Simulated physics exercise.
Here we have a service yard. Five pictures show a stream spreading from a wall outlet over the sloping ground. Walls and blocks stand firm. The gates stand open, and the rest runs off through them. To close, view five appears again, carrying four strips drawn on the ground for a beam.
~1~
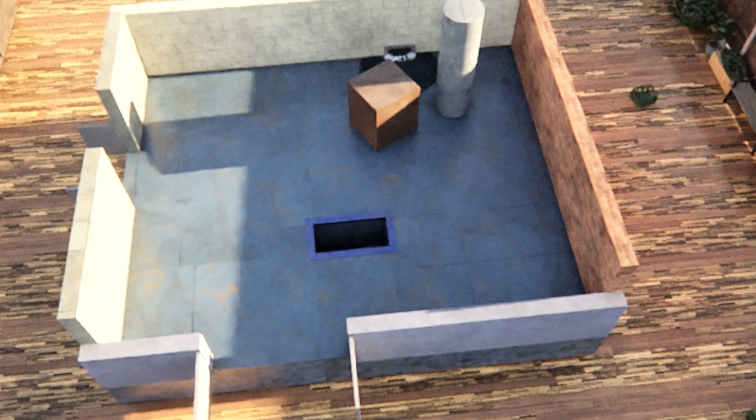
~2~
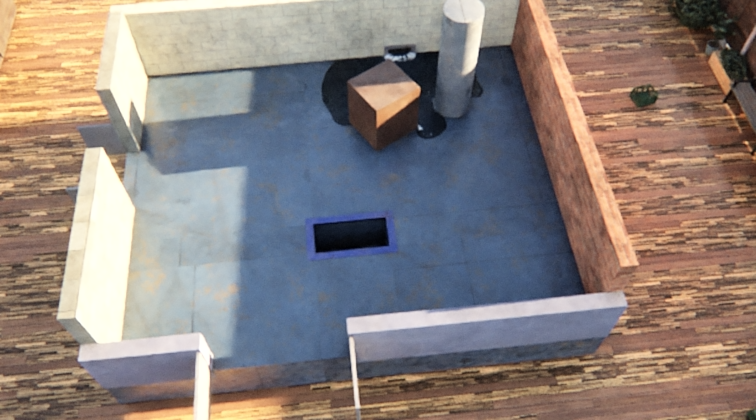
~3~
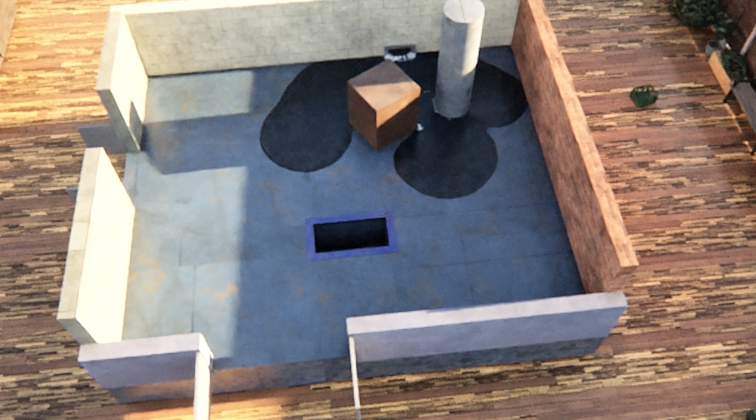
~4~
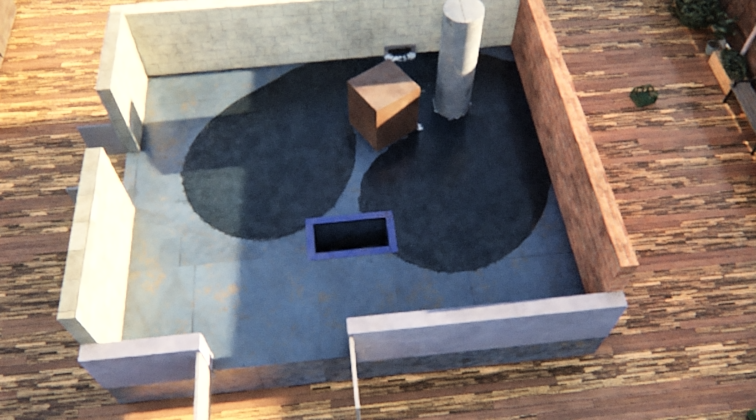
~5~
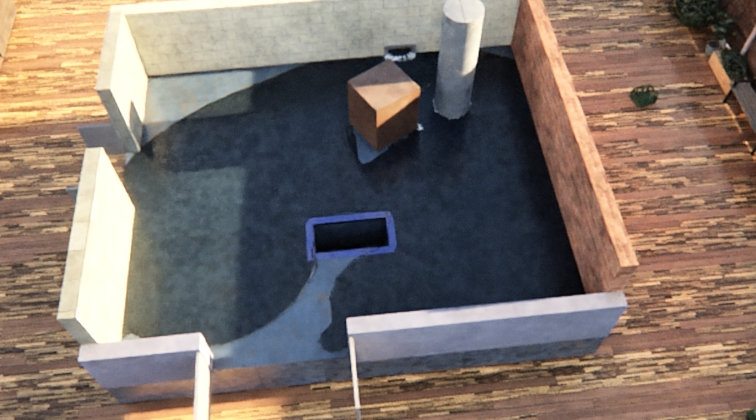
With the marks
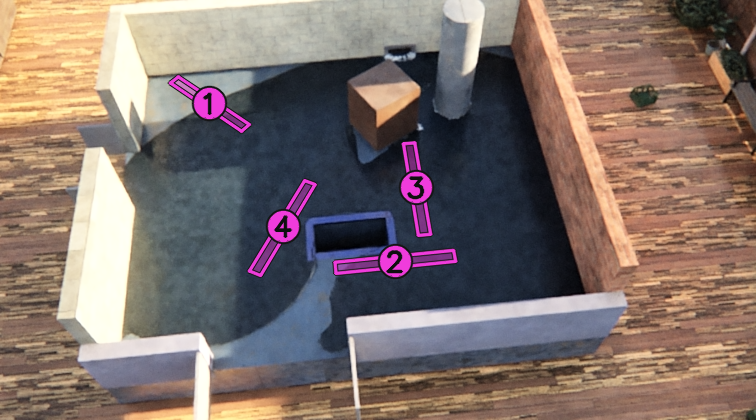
A dark sheet of water spreads over the blue-grey floor of a walled service yard, seen from high above by a still camera. A brown block and pale column stand near the outfall at the back wall, with a blue-rimmed gully near the centre and open gaps left and front. The water rounds both objects, swells into two lobes, then covers most of the floor and enters the gully.
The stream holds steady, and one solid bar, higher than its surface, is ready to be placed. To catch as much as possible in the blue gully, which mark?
Choose 2.
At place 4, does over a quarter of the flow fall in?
No, it does not.
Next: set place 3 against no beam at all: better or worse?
It is worse.
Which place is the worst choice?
That would be 3.
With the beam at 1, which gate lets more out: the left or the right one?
More leaves on the right.
On the marked copy, 1 from (174, 79) to (245, 127); 2 from (335, 267) to (454, 255); 3 from (424, 234) to (409, 143); 4 from (255, 273) to (309, 182).
If 1 is chosen, about 13 % of the stream goes into the blue gully, about 87 % out by the gates.
If 2 is chosen, about 23 % of the stream goes into the blue gully, about 77 % out by the gates.
If 3 is chosen, about 7 % of the stream goes into the blue gully, about 92 % out by the gates.
If 4 is chosen, about 13 % of the stream goes into the blue gully, about 87 % out by the gates.
